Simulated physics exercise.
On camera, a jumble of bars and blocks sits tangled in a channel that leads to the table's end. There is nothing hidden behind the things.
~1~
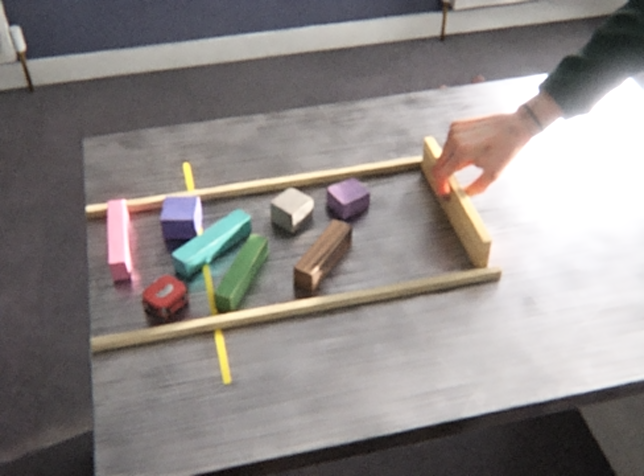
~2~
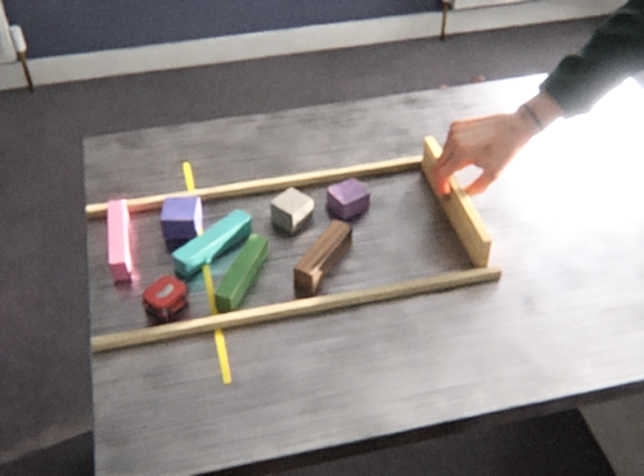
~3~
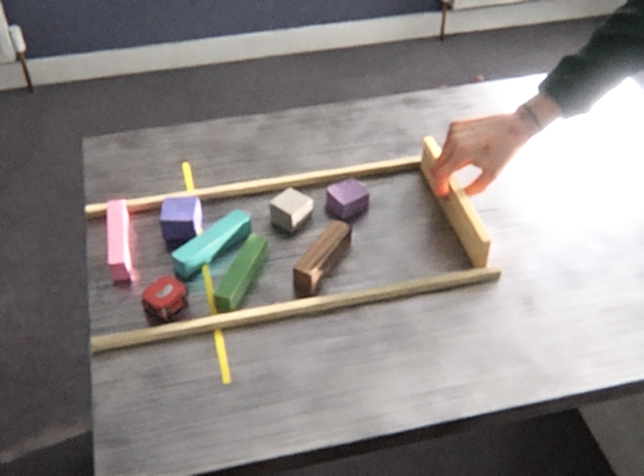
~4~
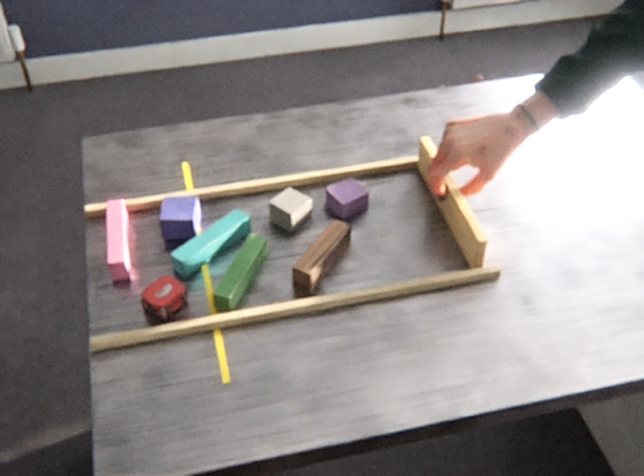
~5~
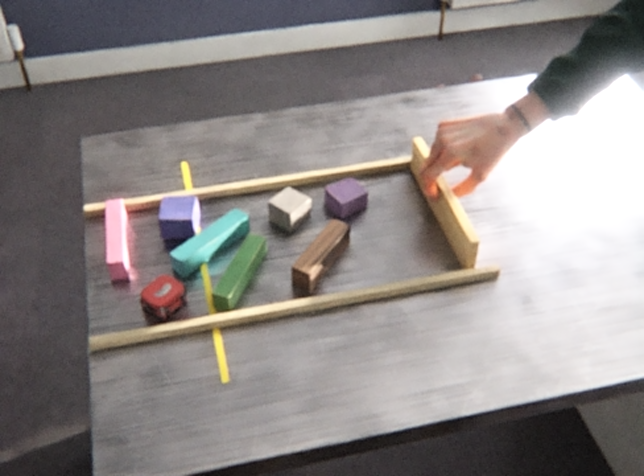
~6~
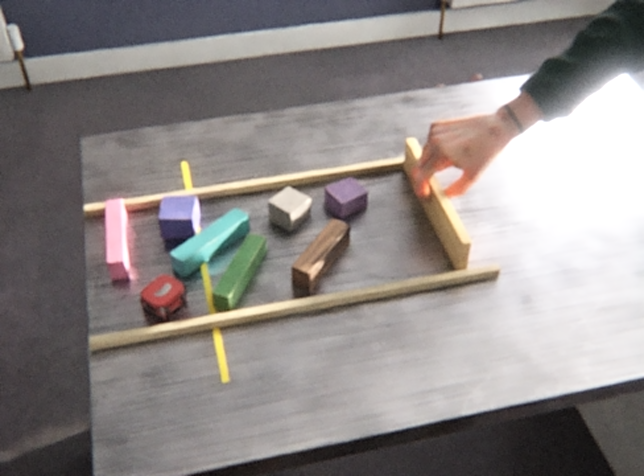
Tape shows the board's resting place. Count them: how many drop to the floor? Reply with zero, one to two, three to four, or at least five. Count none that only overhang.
It comes to zero.
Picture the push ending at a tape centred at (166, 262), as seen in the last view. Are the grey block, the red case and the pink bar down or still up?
OK, so the grey block stays where it is, the red case stays where it is, and the pink bar? It comes off.
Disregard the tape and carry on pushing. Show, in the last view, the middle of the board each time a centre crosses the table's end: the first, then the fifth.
In pixels, around (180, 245) followed by around (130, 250).
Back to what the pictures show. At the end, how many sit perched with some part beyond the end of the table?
It totals 0.
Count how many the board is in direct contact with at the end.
2 in contact.
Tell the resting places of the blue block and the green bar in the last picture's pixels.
Blue block: (135, 219); green bar: (175, 284).
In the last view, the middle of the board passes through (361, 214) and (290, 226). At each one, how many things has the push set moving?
1 and 4.
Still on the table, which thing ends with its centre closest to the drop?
The pink bar finishes closest.
Soon after, none off yet; pink bar at rest near (117, 238); red case at rest near (164, 298); blue block at rest near (179, 217).
After that, none off yet; pink bar at rest near (117, 238); red case at rest near (164, 298); blue block moving near (172, 215).
In the end, the number that fall off is zero.
